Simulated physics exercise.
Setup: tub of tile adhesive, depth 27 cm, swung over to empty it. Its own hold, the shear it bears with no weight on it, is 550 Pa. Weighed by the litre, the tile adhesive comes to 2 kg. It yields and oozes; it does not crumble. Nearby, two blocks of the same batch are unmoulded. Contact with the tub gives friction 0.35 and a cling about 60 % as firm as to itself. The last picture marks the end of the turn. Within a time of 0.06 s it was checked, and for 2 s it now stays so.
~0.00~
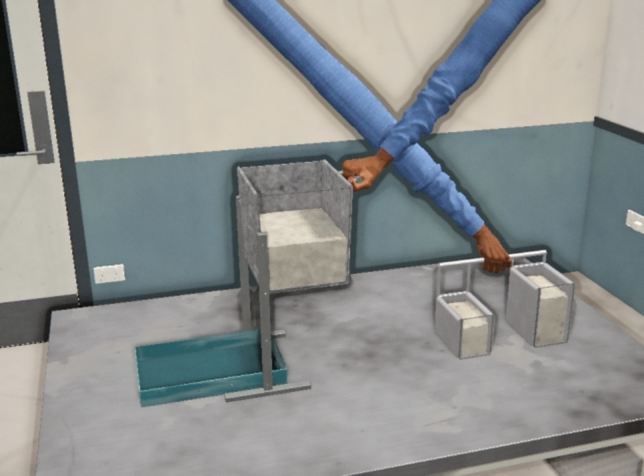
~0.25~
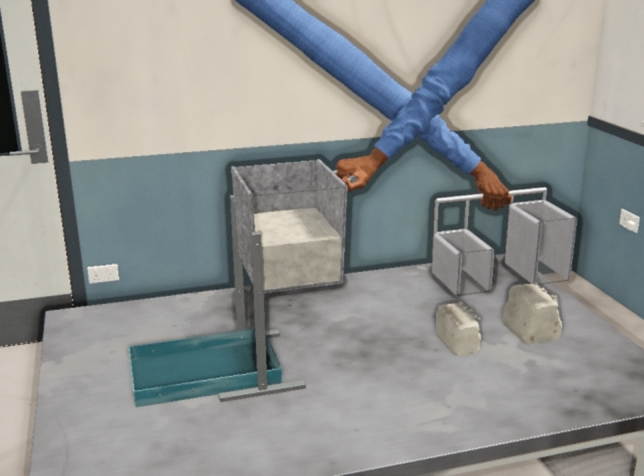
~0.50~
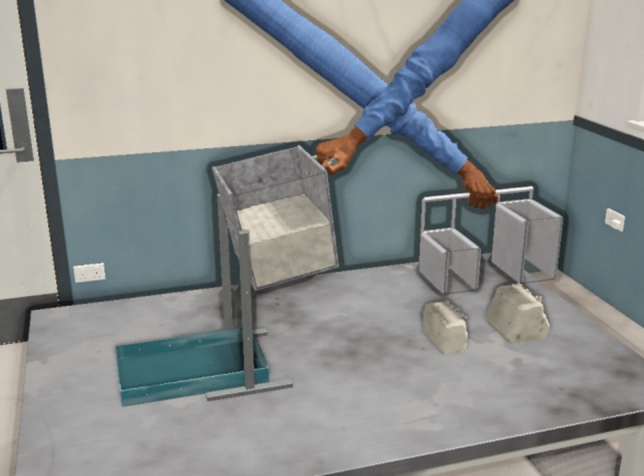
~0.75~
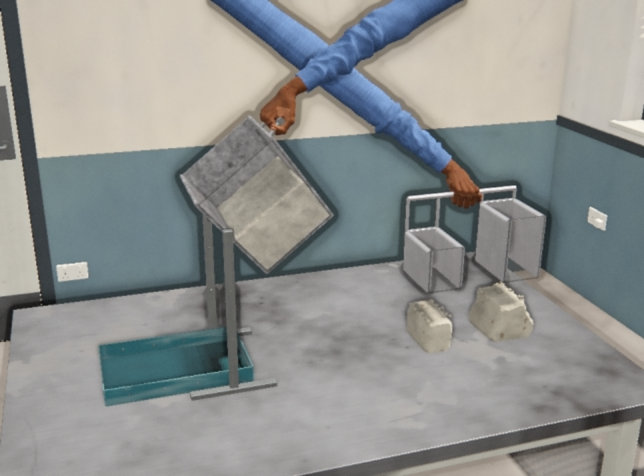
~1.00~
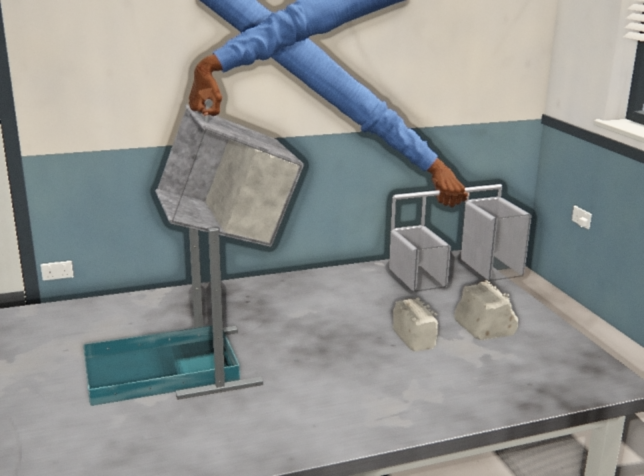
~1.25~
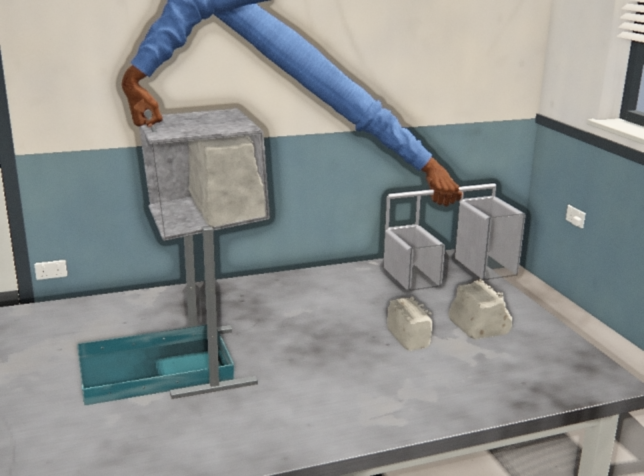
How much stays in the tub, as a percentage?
81 %.
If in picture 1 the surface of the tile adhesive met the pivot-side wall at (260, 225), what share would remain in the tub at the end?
About 60 per cent.
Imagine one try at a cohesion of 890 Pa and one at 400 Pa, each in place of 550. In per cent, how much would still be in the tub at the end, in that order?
Roughly 100 % followed by roughly 75 %.
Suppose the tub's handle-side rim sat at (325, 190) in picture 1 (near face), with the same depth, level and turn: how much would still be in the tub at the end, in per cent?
That would leave about 100 % in the tub.
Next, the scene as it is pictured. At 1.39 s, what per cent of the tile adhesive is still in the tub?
It comes to about 100 percent of the start.
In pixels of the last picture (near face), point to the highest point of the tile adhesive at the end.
(237, 187).
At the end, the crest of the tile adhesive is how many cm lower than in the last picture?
Roughly 11 cm.
By 1.39 s, the tub is at 94 degrees and holds 100 %.
By 1.56 s, the tub is at 94 degrees and holds 96 %.
By 1.73 s, the tub is at 94 degrees and holds 86 %.
By 1.90 s, the tub is at 94 degrees and holds 81 %.
By 3.25 s, at the end, the tub is at 94 degrees and holds 81 %.
